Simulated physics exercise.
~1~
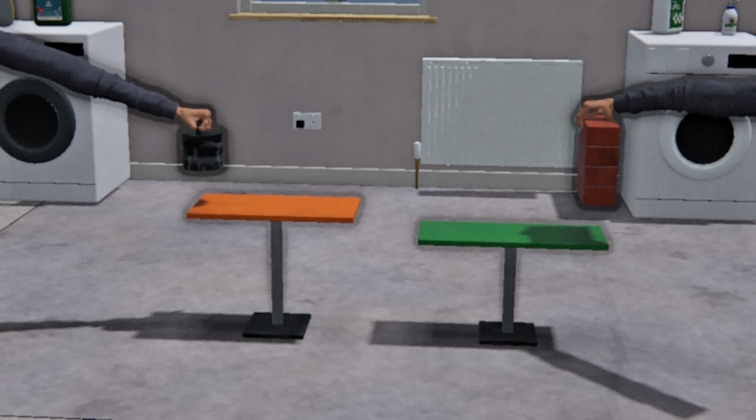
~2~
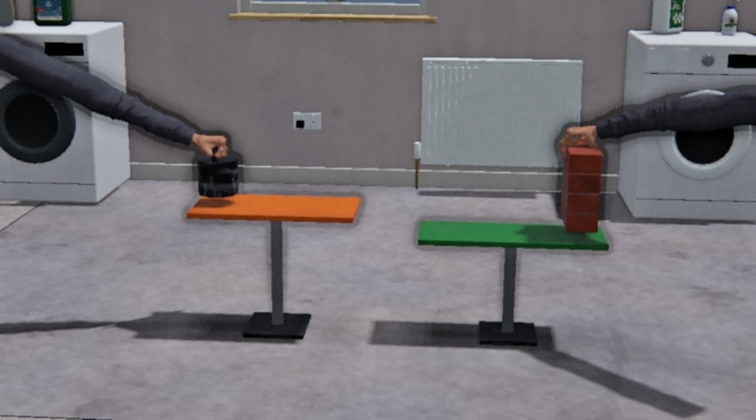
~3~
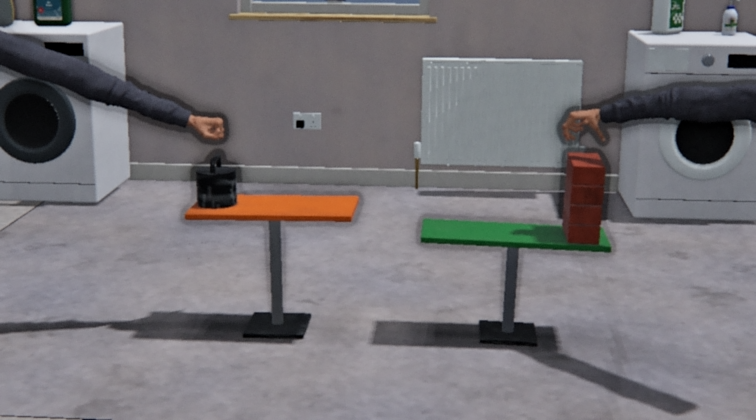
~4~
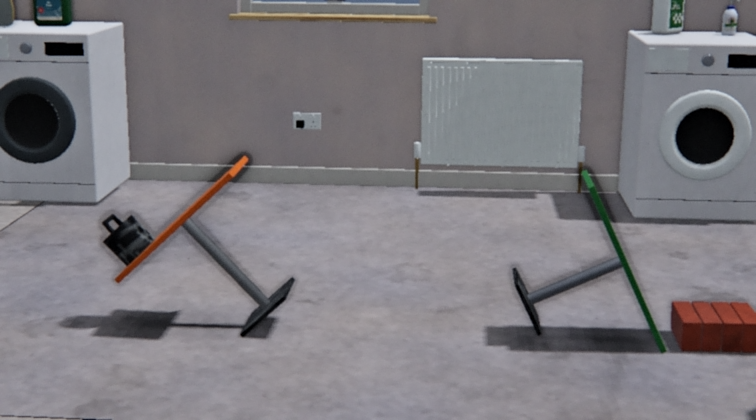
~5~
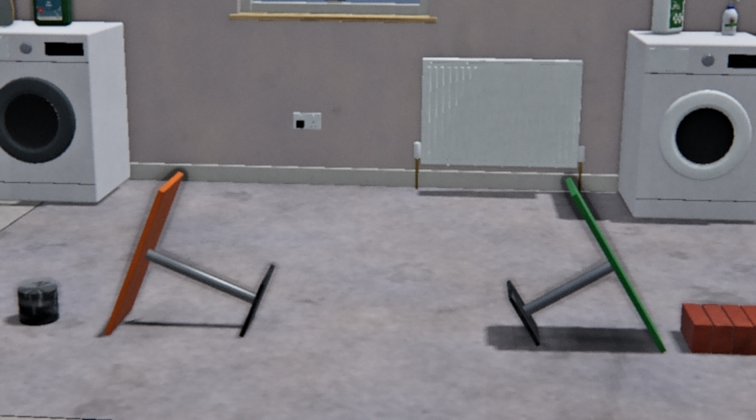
Hands setting a black object on an orange stand and red bricks on a green table, both tipping outward, spilling their loads.
